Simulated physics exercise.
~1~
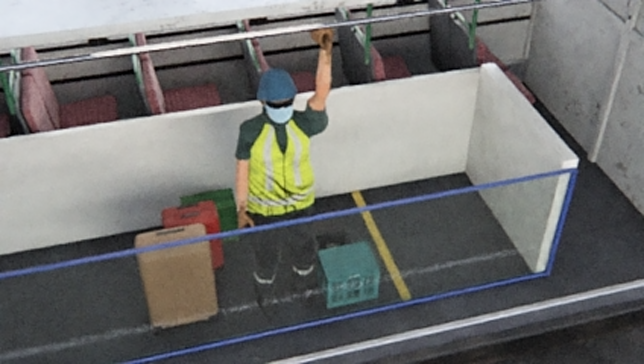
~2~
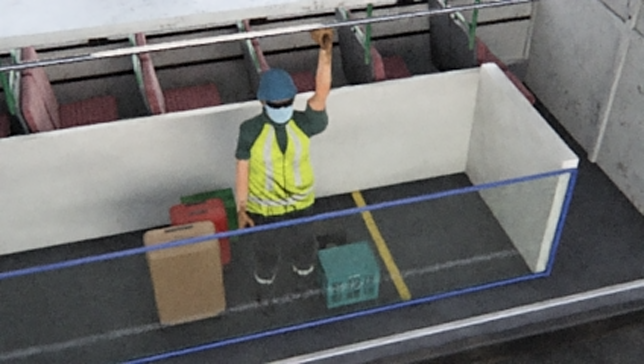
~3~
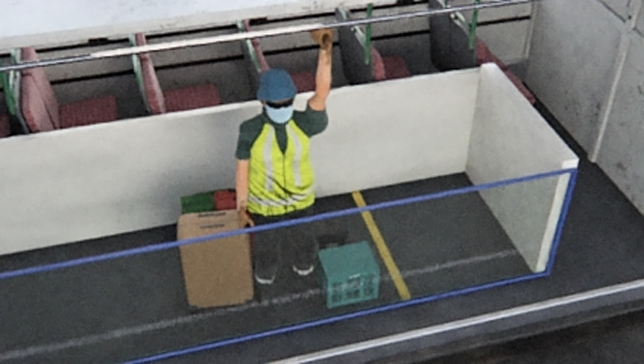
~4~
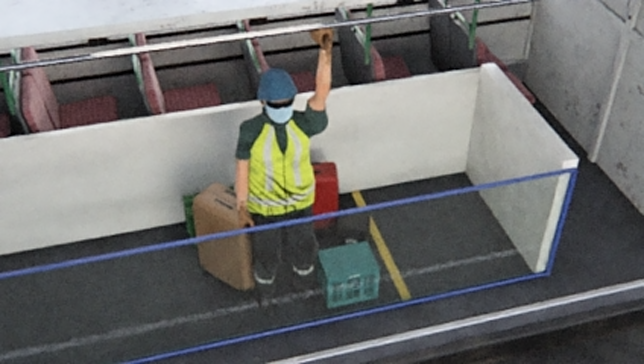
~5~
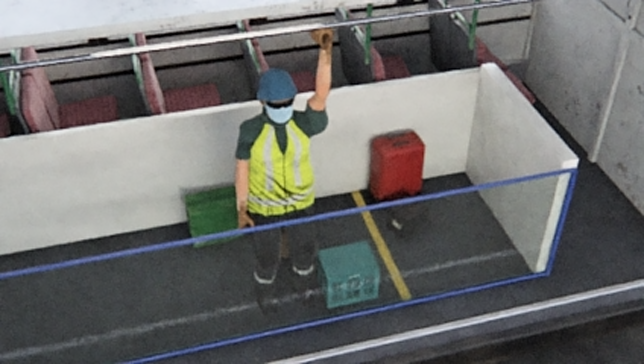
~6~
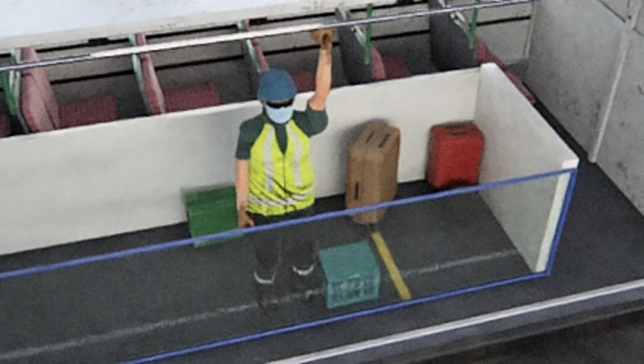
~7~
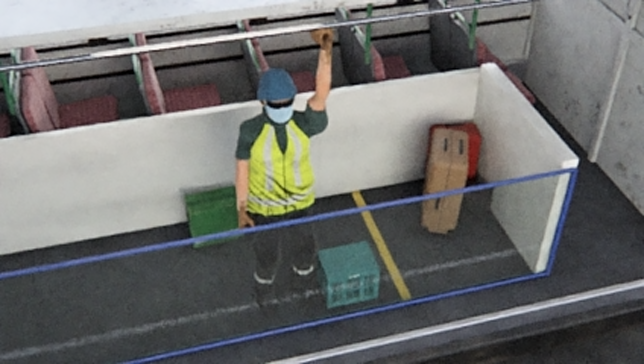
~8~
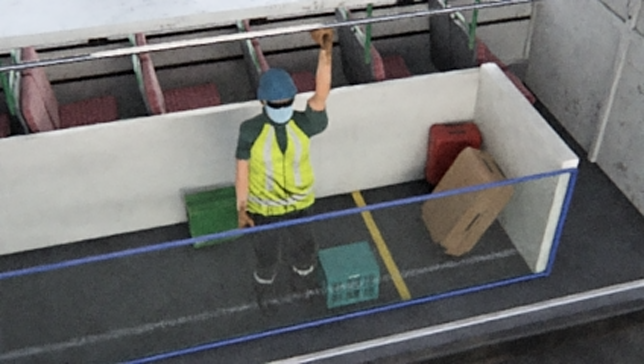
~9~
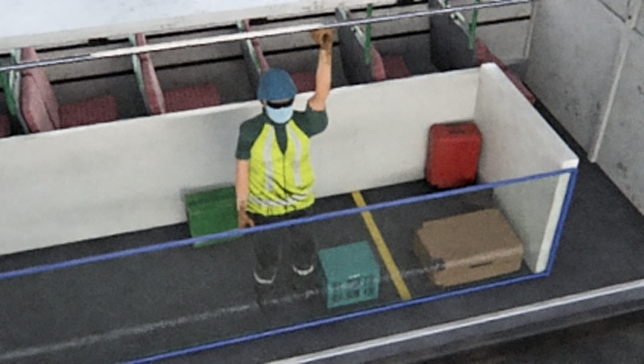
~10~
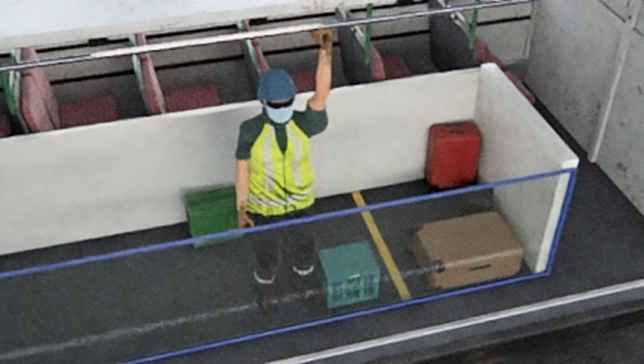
A masked passenger in a yellow vest held the rail without budging while a red case and a bigger brown one rolled right, passing behind him and over the yellow line; the brown one toppled onto its side, and the teal crate stayed short.
